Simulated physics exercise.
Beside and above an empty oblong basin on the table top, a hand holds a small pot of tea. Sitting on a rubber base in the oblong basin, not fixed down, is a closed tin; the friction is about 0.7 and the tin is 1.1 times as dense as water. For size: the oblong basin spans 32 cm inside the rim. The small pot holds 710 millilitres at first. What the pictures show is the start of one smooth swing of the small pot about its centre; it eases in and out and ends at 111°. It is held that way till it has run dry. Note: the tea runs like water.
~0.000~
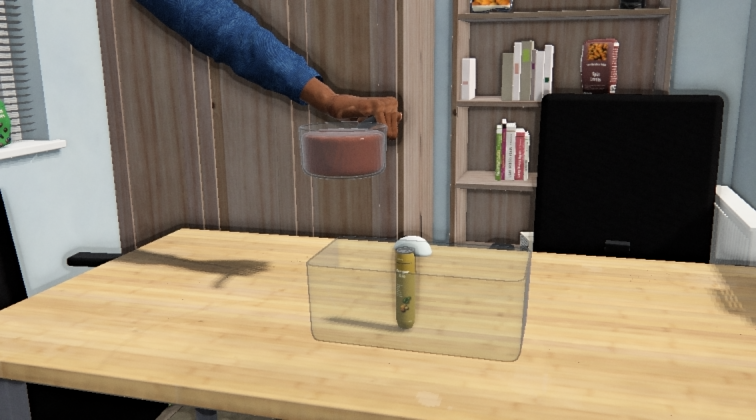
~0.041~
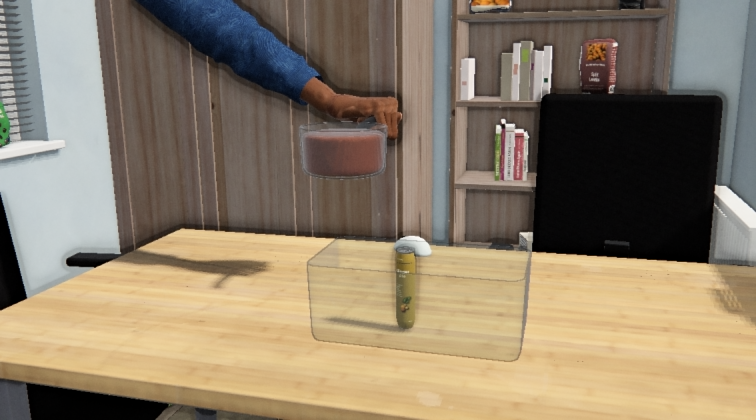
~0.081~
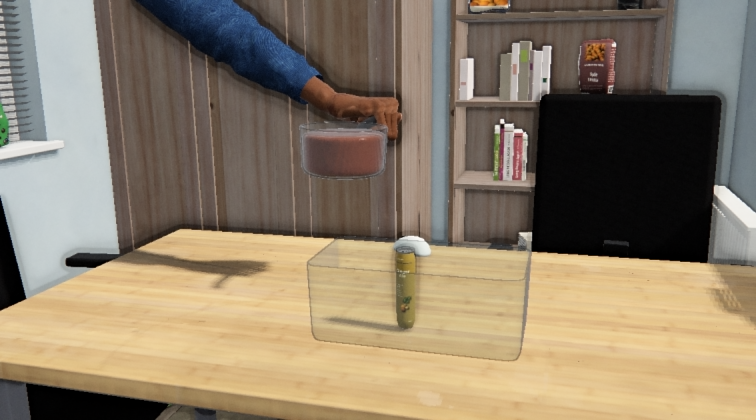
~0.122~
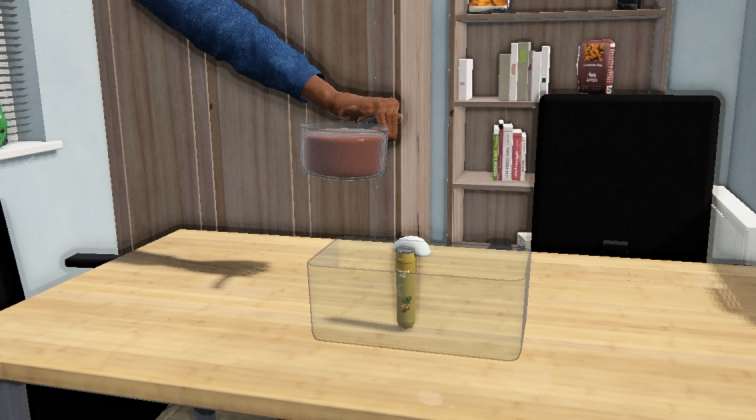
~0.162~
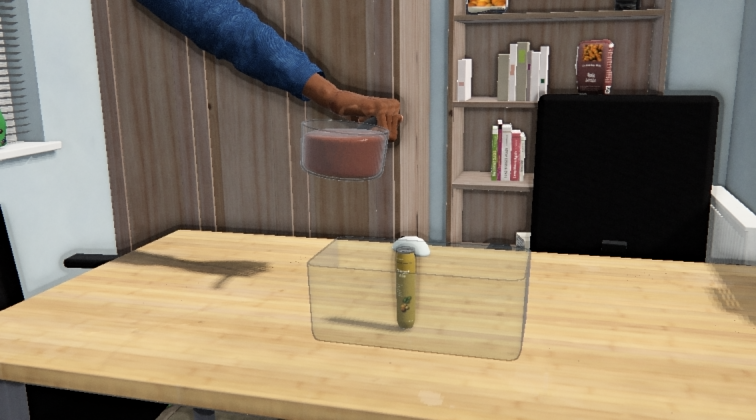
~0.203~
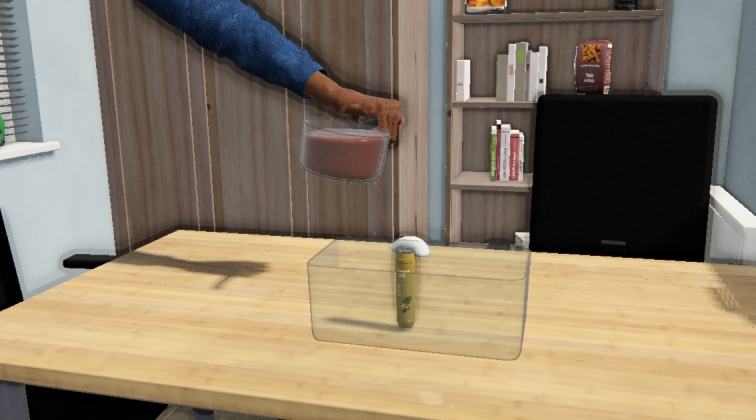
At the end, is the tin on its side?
I expect it will stay vertical.
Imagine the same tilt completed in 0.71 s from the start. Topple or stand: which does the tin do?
Then it stays up.
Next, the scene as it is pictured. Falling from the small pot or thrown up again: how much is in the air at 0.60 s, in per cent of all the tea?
I'd put it at about 36 percent.
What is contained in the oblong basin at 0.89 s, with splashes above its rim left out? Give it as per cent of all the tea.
Roughly 82 %.
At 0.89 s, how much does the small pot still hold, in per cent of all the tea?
About 7 percent.
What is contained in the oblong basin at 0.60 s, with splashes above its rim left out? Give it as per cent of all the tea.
I reckon close to 10 percent of it.
Then, 0.60 s in, the tilt is 70° and 53 per cent is still to pour; the tin stands where it began.
Then, 0.89 s in, the tilt is 106° and 7 per cent is still to pour; the tin stands where it began.
Then, 1.19 s in, the tilt is 111° and 0 per cent is still to pour; the tin stands where it began.
Then, 1.52 s in, the tilt is 111° and 0 per cent is still to pour; the tin stands where it began.
Finally, the tin stands where it began.
